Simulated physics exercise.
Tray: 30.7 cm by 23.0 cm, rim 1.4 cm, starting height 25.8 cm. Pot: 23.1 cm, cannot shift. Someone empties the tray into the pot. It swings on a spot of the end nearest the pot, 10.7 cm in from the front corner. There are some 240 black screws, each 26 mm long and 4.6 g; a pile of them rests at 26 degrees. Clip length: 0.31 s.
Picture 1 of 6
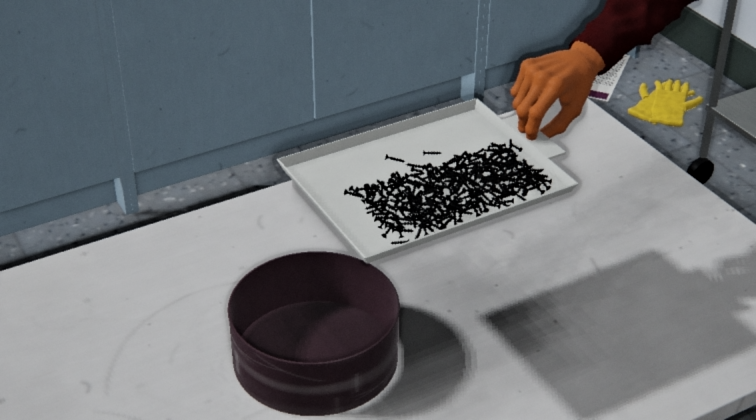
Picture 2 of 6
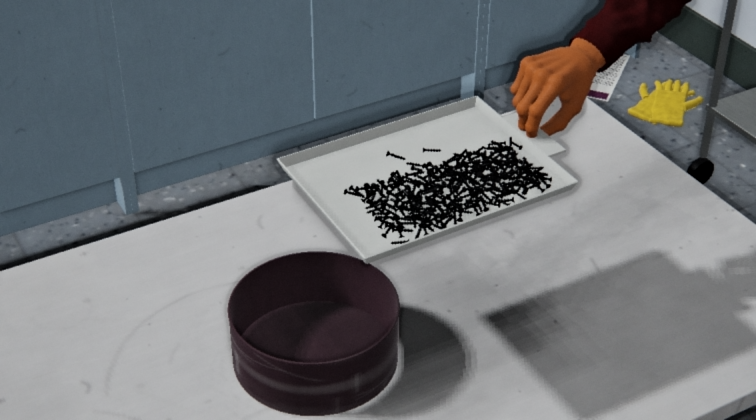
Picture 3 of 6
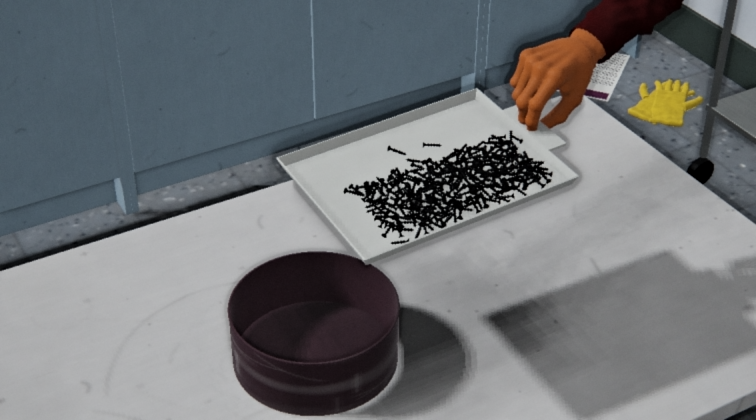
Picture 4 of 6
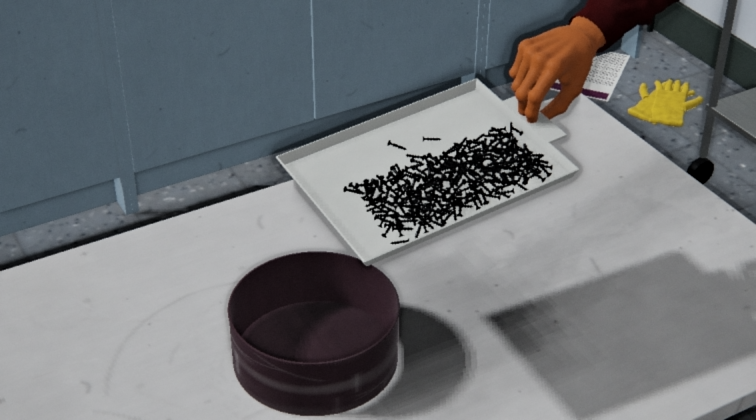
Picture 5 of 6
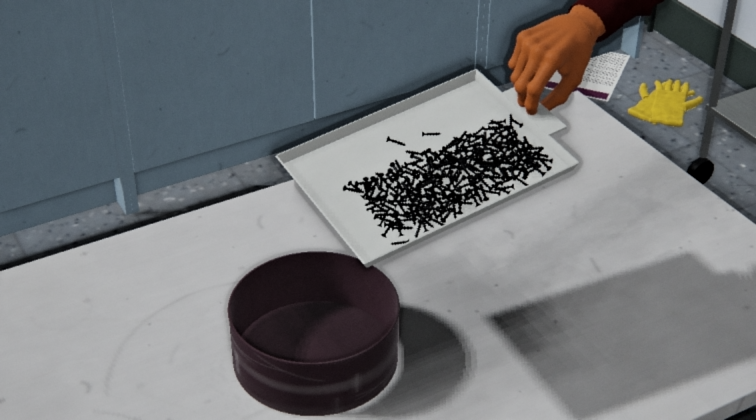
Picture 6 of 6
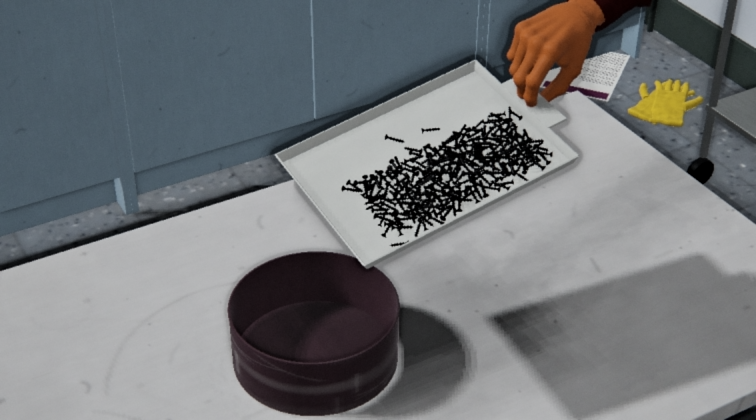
On a pale tabletop beside a dark round pot, a hand at the far right end of a white tray of black screws slowly raises that end, tilting the tray toward the pot while the pile stays bunched together.
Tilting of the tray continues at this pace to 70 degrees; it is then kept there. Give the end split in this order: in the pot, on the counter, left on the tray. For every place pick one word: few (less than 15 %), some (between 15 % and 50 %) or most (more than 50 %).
Pot gets some, counter gets most, tray gets few.
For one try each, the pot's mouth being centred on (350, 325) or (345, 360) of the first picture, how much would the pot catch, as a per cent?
85 % and 95 %.
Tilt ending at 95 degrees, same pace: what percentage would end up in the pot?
In that case it comes to about 40 in a hundred.
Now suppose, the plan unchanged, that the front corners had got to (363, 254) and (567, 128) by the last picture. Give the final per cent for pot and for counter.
Pot: 65, counter: 30.
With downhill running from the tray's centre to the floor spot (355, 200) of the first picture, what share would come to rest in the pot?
The share comes to about 80 in a hundred.
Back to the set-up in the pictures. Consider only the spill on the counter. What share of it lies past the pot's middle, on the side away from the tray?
Some 80 per cent of the spill lies beyond the centre.
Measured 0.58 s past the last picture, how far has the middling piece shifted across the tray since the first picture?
8 cm.
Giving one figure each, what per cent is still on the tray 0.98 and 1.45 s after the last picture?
First 50, then 10.
Then, 0.58 s after the last picture, tilt 39 degrees; the tray holds 100 %, the pot 0 %.
Then, 0.98 s after the last picture, tilt 58 degrees; the tray holds 50 %, the pot 10 %.
Then, 1.45 s after the last picture, tilt 70 degrees; the tray holds 10 %, the pot 35 %.
In the end, pot 40 %, counter 60 %, tray 5 %.
